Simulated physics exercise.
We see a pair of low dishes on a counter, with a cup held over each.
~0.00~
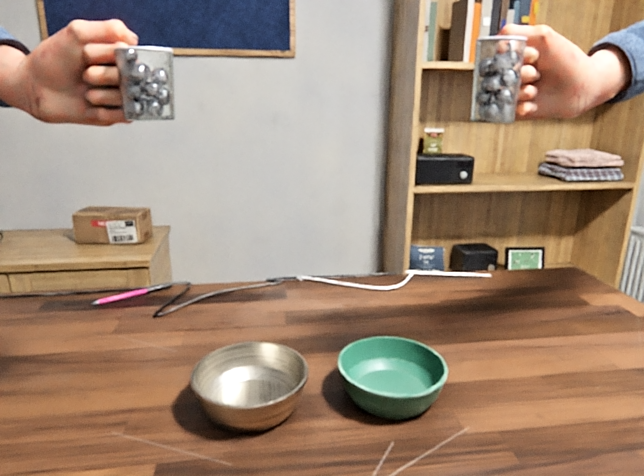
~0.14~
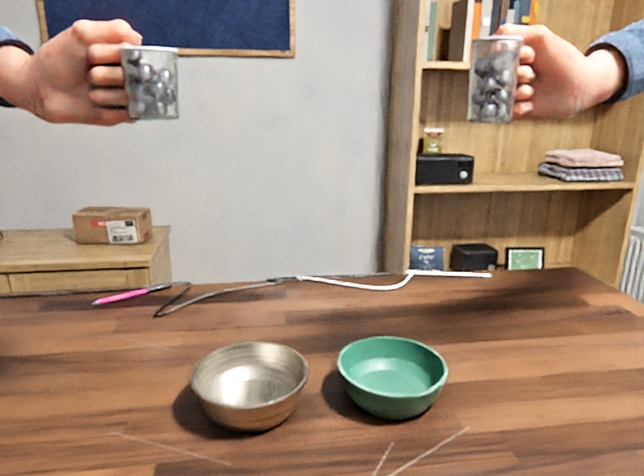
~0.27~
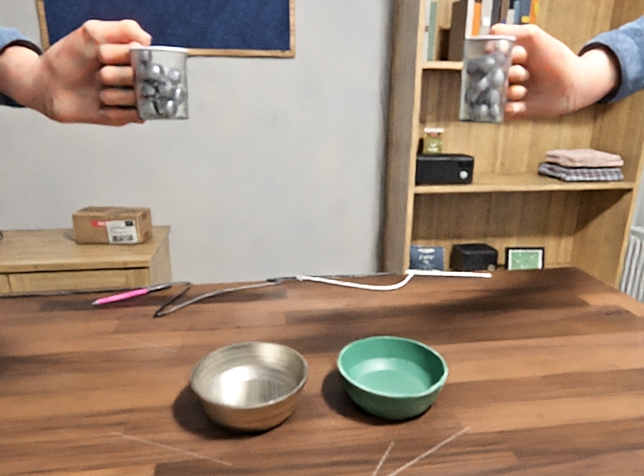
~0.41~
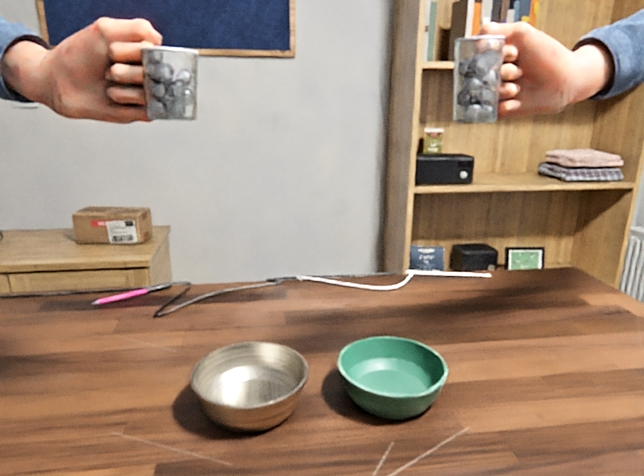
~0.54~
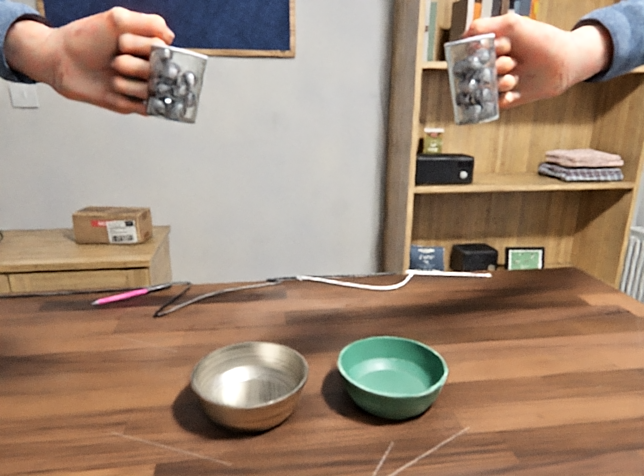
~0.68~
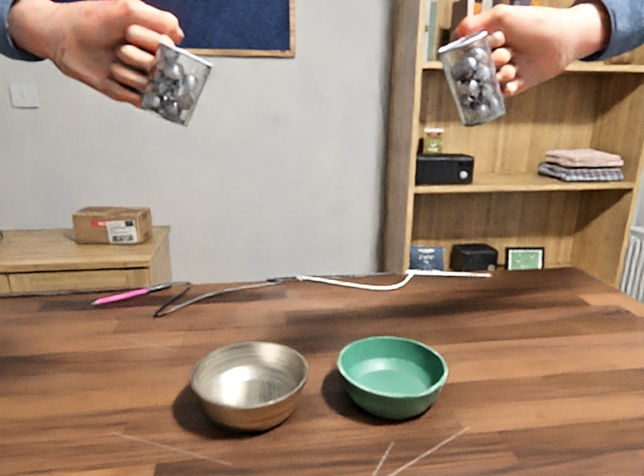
At first, two hands hold clear cups of shiny steel balls upright, high above a metallic bowl on the left and a green bowl on the right, both empty on a wooden table. The hands move slightly inward toward each other, then both cups tilt inward together, the balls still inside.
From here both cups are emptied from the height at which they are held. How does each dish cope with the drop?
The left dish ends with pieces scattered round it; the right one ends with pieces scattered round it.
By 0.96 s, left, every one still in the cup; right, every one still in the cup.
By 1.32 s, left, every one still in the cup; right, every one still in the cup.
By 1.71 s, left, roughly a third still in the cup, about a tenth in the dish, roughly half in the air; right, roughly half still in the cup, roughly half in the air.
When it is over (3.0 s), left, roughly two thirds in the dish, roughly a third outside the dish; right, roughly half in the dish, roughly half outside the dish.
